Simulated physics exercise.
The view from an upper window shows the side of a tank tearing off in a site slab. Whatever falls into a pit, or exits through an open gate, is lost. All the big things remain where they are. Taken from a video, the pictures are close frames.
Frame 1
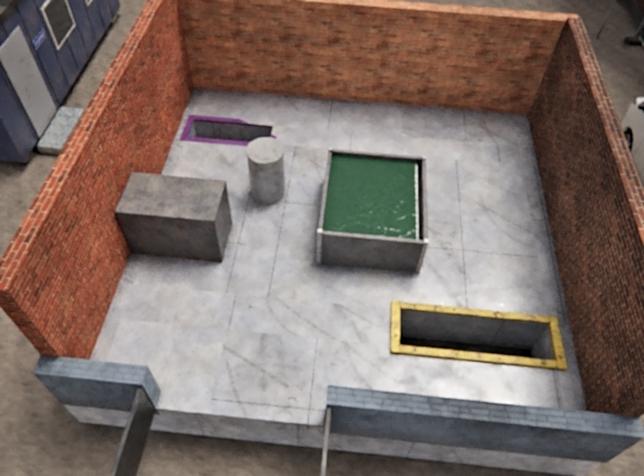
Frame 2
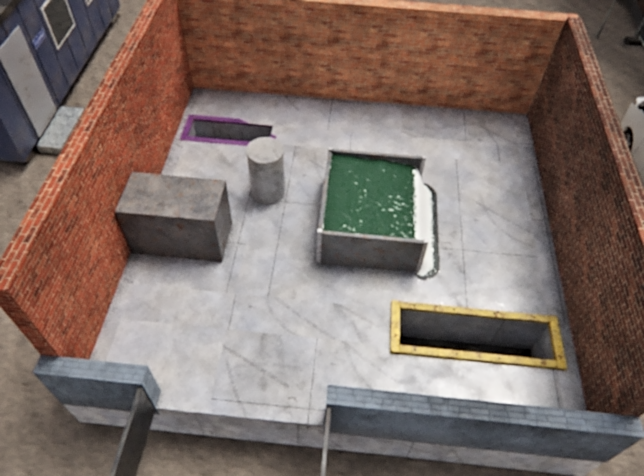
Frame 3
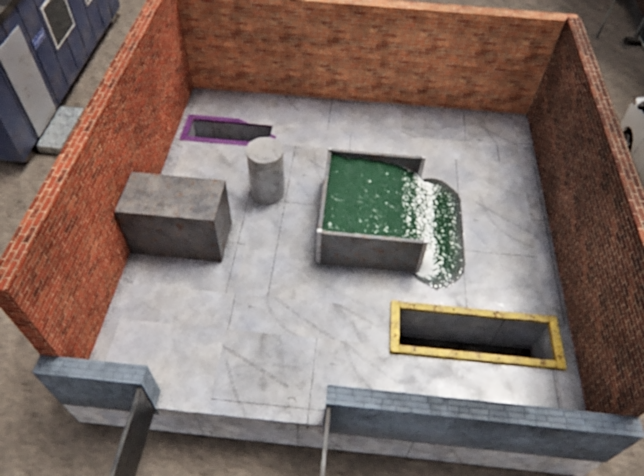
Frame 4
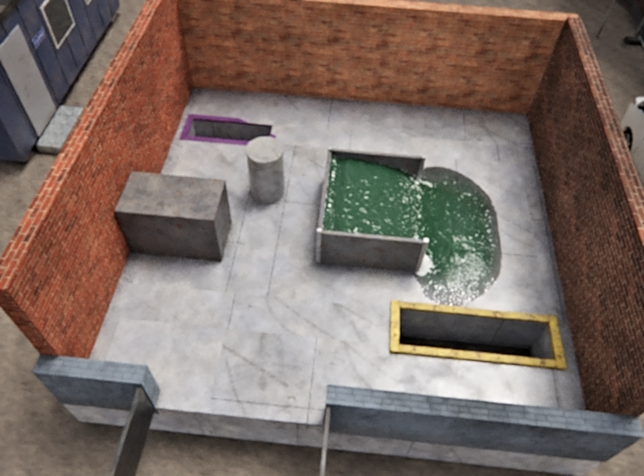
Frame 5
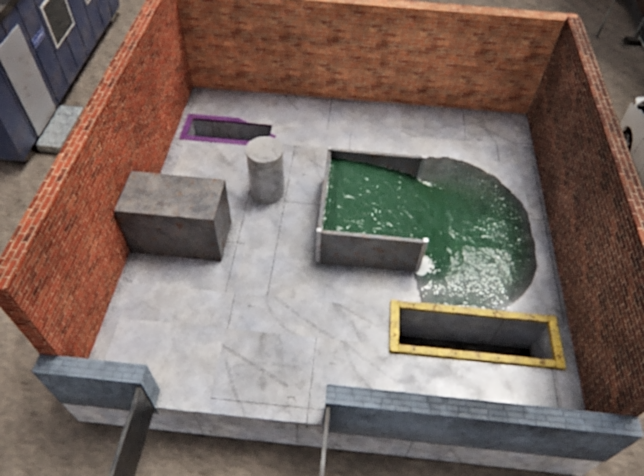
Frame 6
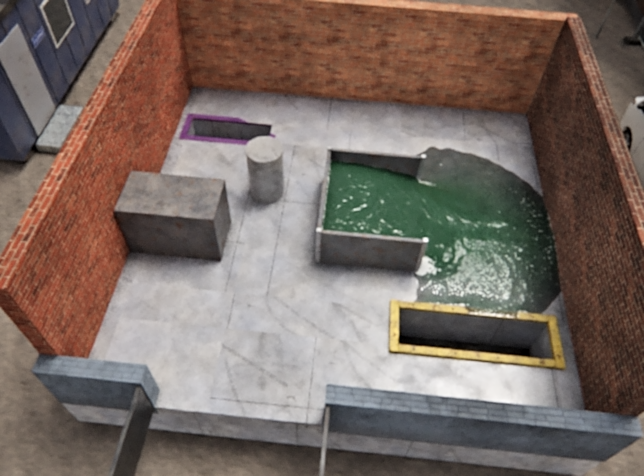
A site slab walled in red brick, with low blue-grey walls along the near edge, is seen from an upper window. A grey block and a round pillar stand left of an open tank of green liquid, with a purple-edged opening behind and a yellow-framed pit at right. The tank's right side gives way, and foaming green liquid pours out, spreading rightward across the floor towards the brick wall.
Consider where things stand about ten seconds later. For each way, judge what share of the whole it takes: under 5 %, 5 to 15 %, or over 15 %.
The gate will be a minor outlet short of five per cent; the purple pit will be a middling outlet at five to fifteen per cent; the yellow pit will be a major outlet past fifteen per cent.
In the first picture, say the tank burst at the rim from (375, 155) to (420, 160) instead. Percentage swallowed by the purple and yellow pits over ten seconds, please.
Result - purple: 25 %; yellow: 12 %.
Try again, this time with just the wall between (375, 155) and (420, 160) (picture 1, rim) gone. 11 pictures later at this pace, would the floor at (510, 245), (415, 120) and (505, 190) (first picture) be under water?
Note, points one to three: Unreached / reached and soaked / unreached.
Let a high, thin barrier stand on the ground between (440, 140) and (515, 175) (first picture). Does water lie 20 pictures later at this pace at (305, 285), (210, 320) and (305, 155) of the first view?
In turn: Free of water, no water, no water.
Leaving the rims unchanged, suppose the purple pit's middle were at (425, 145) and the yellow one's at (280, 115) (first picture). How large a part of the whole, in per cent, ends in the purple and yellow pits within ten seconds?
Roughly: Purple pit 20 %, yellow pit 4 %.
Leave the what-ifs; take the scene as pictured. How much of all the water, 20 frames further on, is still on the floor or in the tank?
I reckon around 82 in a hundred.
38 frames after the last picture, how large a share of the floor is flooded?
About 70 percent.
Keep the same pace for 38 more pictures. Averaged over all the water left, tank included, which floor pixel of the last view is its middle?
Near (412, 202) in the last view.
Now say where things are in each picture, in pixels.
The open tank at (375, 196) is whole and still, in the first frame.
The front is at (421, 276), out from the gap at (418, 219), in the second frame.
The front is at (436, 284), out from the gap at (417, 220), in the third frame.
Water pours out at (417, 221) and has run to (468, 296), in the fourth frame.
The front is at (528, 276), out from the gap at (416, 221), in the fifth frame.
The front is at (559, 282), out from the gap at (416, 221), in the sixth frame.
A moment on, water covers 20 % of the floor; the gate 0 %, the purple pit 0 %, the yellow pit 2 %.
Next, water covers 25 % of the floor; the gate 0 %, the purple pit 0 %, the yellow pit 8 %.
Then, water covers 40 % of the floor; the gate 0 %, the purple pit 0 %, the yellow pit 18 %.
Later, water covers 70 % of the floor; the gate 0 %, the purple pit 3 %, the yellow pit 25 %.
In the end, water covers 85 % of the floor; the gate 2 %, the purple pit 10 %, the yellow pit 27 %.
